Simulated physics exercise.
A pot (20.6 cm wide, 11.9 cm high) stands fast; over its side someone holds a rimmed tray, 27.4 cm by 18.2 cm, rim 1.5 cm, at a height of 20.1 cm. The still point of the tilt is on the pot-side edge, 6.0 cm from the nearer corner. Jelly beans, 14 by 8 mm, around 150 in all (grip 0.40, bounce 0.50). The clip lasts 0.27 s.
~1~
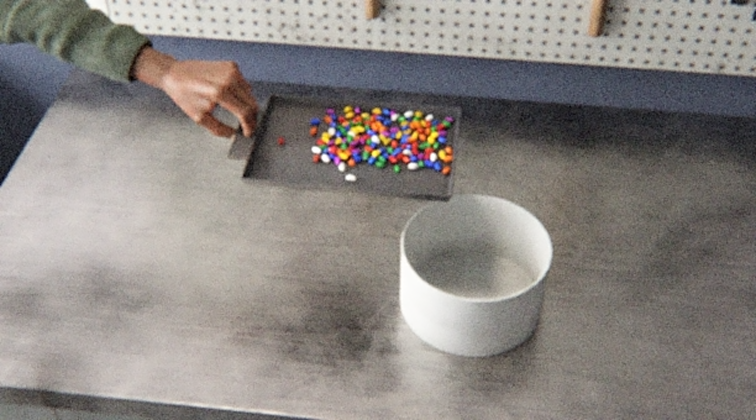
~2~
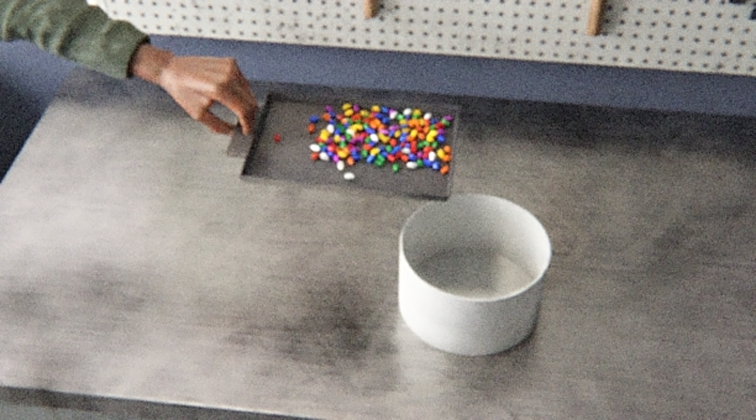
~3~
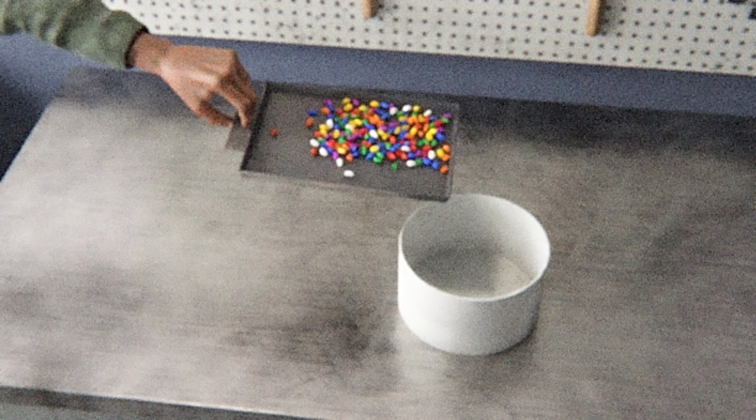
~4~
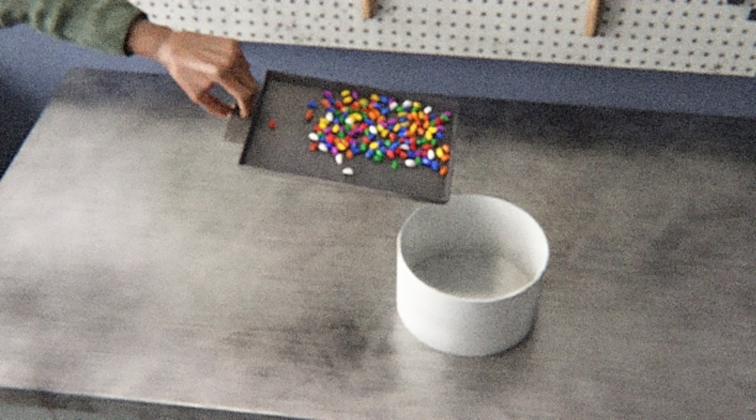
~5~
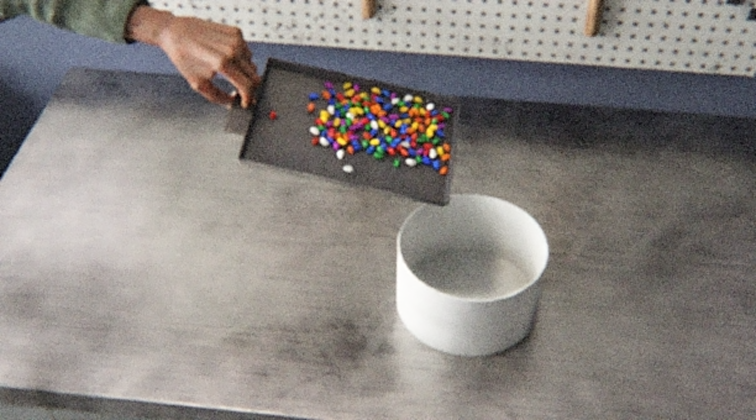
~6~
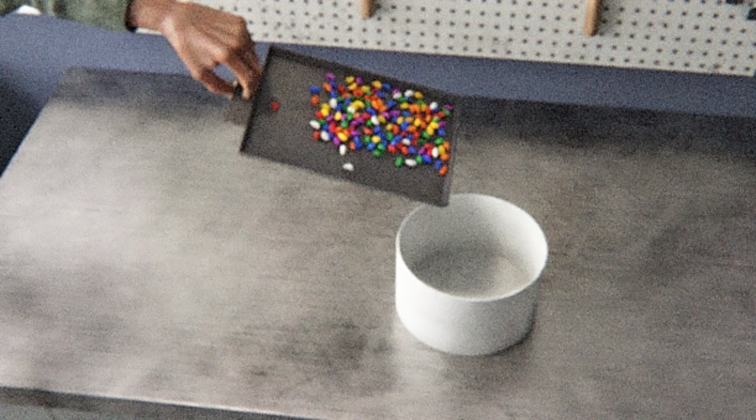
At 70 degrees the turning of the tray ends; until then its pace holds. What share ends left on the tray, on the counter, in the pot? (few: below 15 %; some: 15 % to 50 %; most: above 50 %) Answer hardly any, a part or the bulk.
Tray hardly any, counter hardly any, pot the bulk.
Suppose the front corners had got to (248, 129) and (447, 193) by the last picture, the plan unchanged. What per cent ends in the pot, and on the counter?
Pot 30, counter 45.
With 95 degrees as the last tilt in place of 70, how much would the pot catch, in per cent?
It would be near 100 per cent.
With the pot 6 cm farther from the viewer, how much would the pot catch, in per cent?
It would be near 80 per cent.
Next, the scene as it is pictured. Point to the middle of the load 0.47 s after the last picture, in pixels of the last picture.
Near (440, 192).
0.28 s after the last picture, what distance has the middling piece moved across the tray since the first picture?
Roughly 6 cm.
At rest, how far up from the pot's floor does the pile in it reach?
Roughly 1.5 cm.
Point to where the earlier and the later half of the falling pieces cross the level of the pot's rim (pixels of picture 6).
First near (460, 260), later near (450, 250).
Then, 0.28 s after the last picture, tilt 44 degrees; the tray holds 100 %, the pot 0 %.
Then, 0.47 s after the last picture, tilt 61 degrees; the tray holds 80 %, the pot 5 %.
Then, 0.78 s after the last picture, tilt 70 degrees; the tray holds 15 %, the pot 80 %.
In the end, tray 5 %, counter 0 %, pot 95 %.
